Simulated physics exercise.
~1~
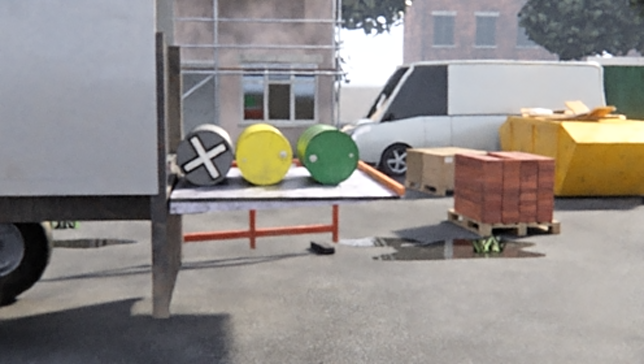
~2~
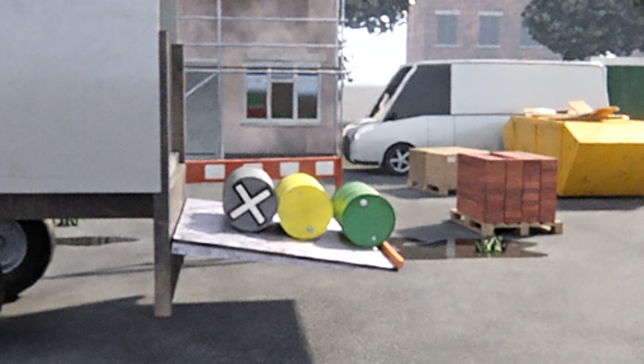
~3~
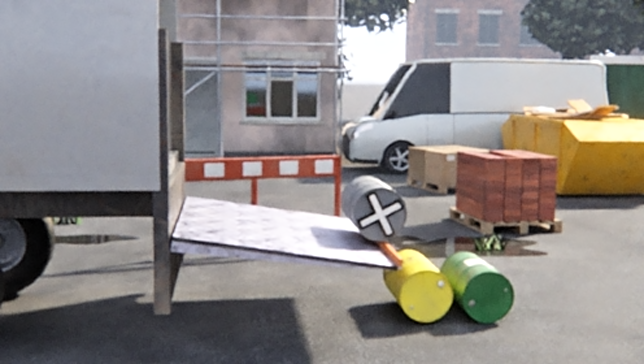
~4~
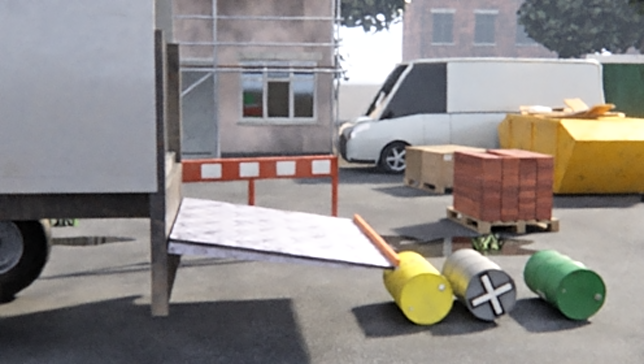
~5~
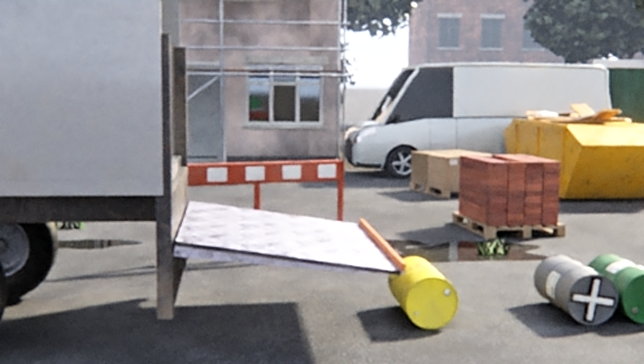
Three drums, a grey one marked with a white cross, a yellow one and a green one, lie side by side on a truck's raised tail-lift platform, seen from the side in a paved yard. Behind them stand a white van, a yellow skip, a pallet of red bricks and a scaffolded building. The platform lowers and tilts down to the right, and the drums roll toward its orange edge flap. Green and yellow drop over onto the ground, and the grey drum follows. Grey and green roll away right, ending close together, while yellow stays beside the platform's edge.
